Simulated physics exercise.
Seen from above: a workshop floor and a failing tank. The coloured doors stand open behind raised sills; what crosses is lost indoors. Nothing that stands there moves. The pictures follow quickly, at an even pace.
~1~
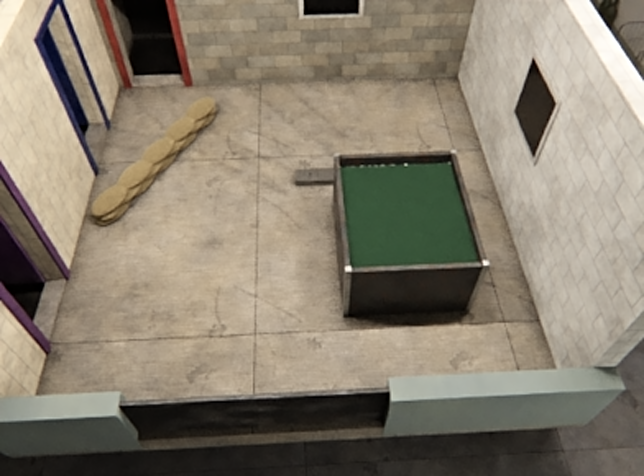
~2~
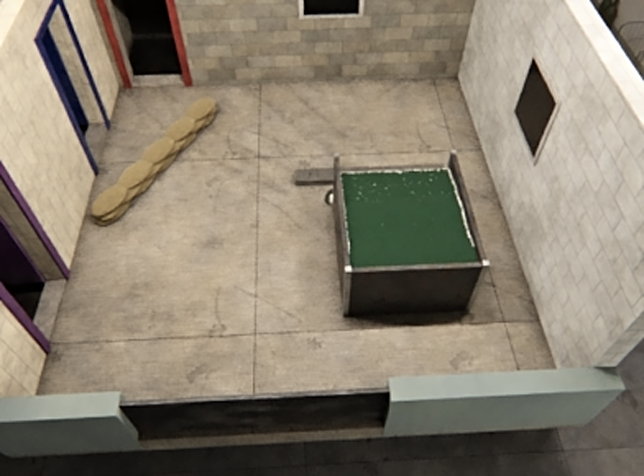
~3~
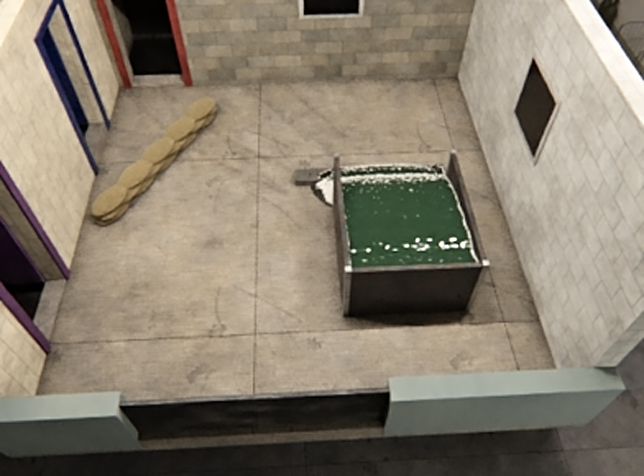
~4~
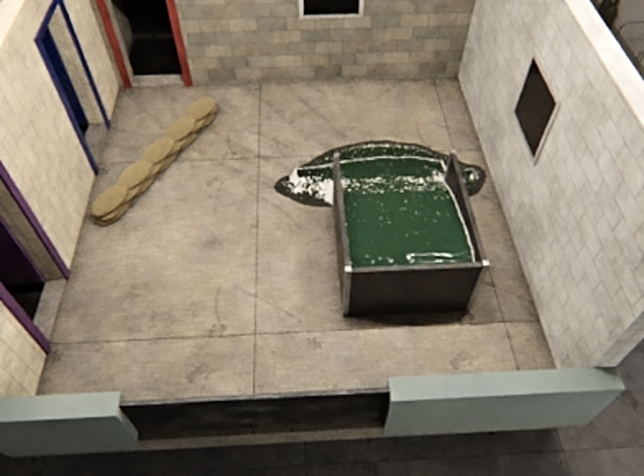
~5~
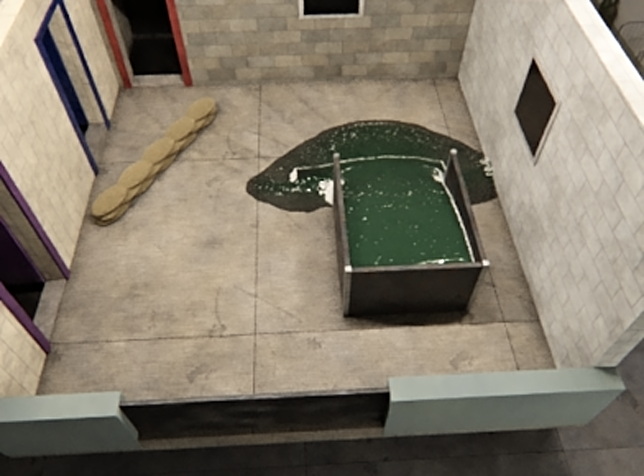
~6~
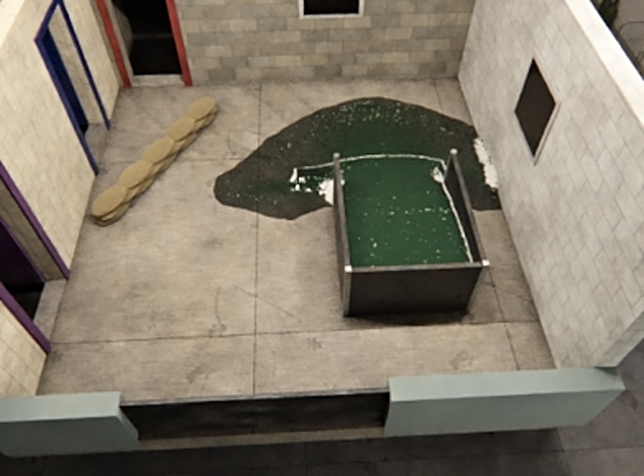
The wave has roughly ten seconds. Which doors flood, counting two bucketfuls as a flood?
The blue door admits no more than that; the red door lets in a lot; the purple door lets in a lot.
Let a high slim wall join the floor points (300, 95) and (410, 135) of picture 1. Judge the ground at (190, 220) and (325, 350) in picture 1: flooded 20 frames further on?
In turn: Covered, free of water.
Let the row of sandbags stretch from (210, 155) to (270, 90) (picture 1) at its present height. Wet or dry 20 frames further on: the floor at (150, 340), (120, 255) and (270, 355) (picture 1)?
One after the other: Clear, awash, free of water.
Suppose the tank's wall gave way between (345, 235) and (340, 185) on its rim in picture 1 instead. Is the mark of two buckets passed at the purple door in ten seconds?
In short: The purple door is over.
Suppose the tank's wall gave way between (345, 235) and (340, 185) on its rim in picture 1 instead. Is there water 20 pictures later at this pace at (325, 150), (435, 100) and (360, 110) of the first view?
In that order: Free of water, dry, not flooded.
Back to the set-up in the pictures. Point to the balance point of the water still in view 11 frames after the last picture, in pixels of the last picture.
I would point to (364, 153).
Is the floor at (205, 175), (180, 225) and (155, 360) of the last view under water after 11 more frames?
As listed: Awash, under water, clear.
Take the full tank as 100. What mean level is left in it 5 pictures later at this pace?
Near 40 in a hundred.
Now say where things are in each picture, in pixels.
In the first picture, the open tank at (404, 211) is whole and still.
In the second picture, water pours out on the open tank's far side and has run to (330, 201).
In the third picture, the front is at (317, 186), out from the gap on the open tank's far side.
In the fourth picture, the front is at (279, 188), out from the gap on the open tank's far side.
In the fifth picture, water pours out on the open tank's far side and has run to (255, 183).
In the sixth picture, water pours out on the open tank's far side and has run to (222, 184).
A moment on, water covers 40 % of the floor; the blue door not reached, the red door not reached, the purple door not reached.
Next, water covers 55 % of the floor; the blue door not reached, the red door wet at the sill, nothing in, the purple door not reached.
Then, water covers 65 % of the floor; the blue door wet at the sill, nothing in, the red door under two buckets in, the purple door wet at the sill, nothing in.
Later, water covers 85 % of the floor; the blue door wet at the sill, nothing in, the red door over two buckets in, the purple door under two buckets in.
In the end, water covers 95 % of the floor; the blue door wet at the sill, nothing in, the red door over two buckets in, the purple door over two buckets in.
